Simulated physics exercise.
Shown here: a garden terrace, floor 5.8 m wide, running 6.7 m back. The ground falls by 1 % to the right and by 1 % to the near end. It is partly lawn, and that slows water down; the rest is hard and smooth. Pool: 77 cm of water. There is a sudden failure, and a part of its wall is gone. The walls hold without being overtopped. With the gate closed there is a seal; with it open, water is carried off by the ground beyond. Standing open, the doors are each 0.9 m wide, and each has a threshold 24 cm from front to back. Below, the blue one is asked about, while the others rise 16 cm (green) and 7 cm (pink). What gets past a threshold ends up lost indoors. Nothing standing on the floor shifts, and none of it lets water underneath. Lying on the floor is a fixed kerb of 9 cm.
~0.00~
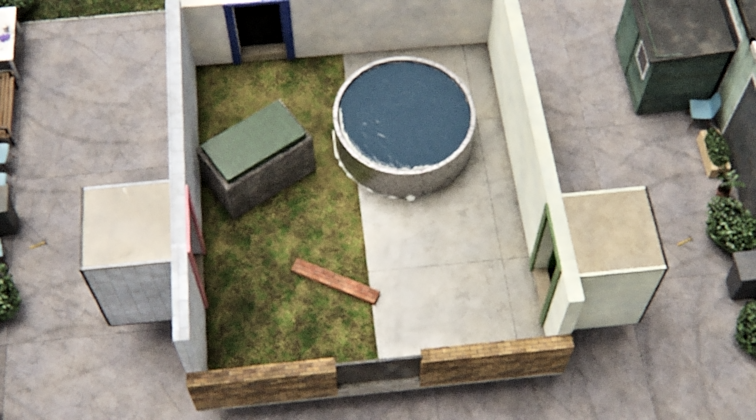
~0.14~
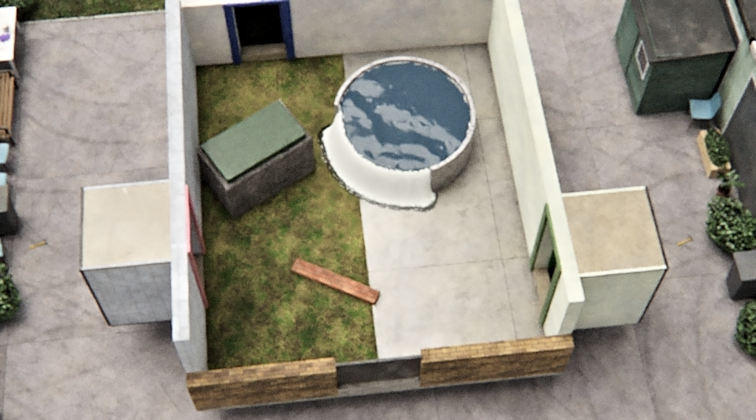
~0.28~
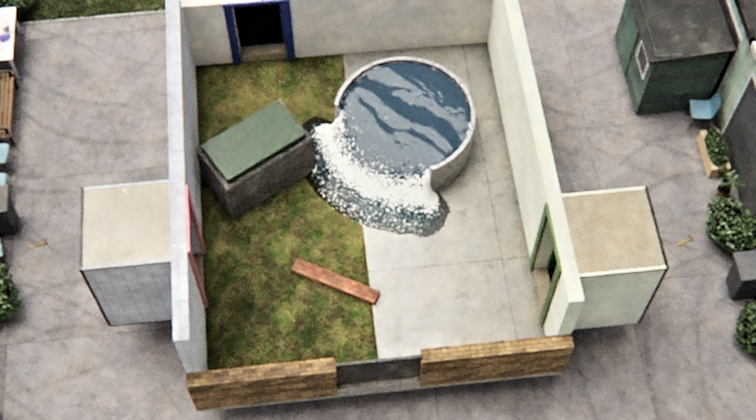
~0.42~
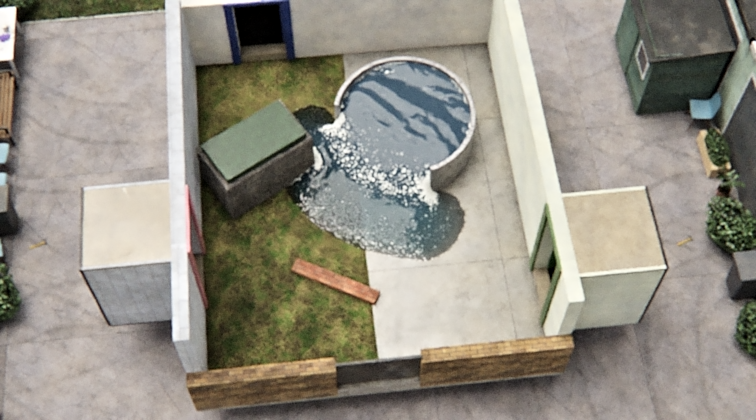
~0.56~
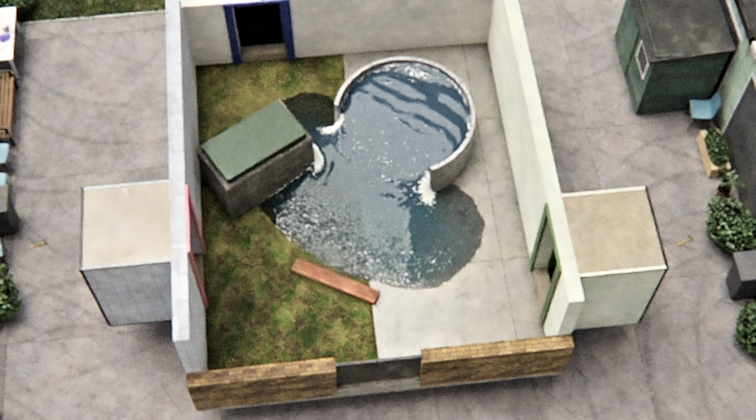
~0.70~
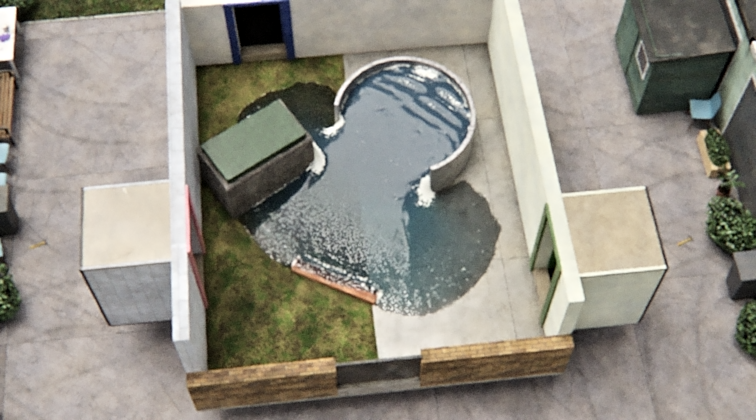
A round pool of dark blue water stands in a walled terrace of grass and pale paving, seen from high above by a still camera. A green-topped grey block sits to its left, a reddish plank lies below, and a blue-framed doorway opens at the back. Water bursts from the pool's lower-left side, foams white, then spreads across grass and paving, around the block and to the plank.
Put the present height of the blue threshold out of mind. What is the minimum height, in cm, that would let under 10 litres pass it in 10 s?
The minimum is near 8.5 cm.
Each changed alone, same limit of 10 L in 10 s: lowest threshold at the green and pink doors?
You'd want about 20 centimetres at green and about 20 centimetres at pink.
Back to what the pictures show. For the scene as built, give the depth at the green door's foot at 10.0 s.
About 15.0 centimetres.
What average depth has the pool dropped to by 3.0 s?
Average depth: Approx. 16 cm.
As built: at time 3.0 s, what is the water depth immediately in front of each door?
Depths in cm: Green 9, blue 8, pink 20.
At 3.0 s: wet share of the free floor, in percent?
I'd say near 80 percent is wet.
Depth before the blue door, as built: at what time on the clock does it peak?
It peaks at about 1.8 s.
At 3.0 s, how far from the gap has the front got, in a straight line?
I make it some 4.8 m.
After 1.4 s water covers 60 % of the floor, deepest (40 cm) near (316, 158); it has not reached the blue door.
After 3.0 s water covers 80 % of the floor, deepest (41 cm) near (209, 389); 8 cm at the blue door, 0 litres in over its 19 cm threshold.
After 10.0 s water covers 100 % of the floor, deepest (18 cm) near (537, 356); 4 cm at the blue door, 0 litres in over its 19 cm threshold.
At the blue door as built, the water arrived by 1.5 s and peaked near 13 cm at 1.8 s.
With a threshold of 7.5 cm, 15 litres would have come in within the 10 s; with 10.5 cm, 4 litres. So under 10 litres takes about 8.5 cm.
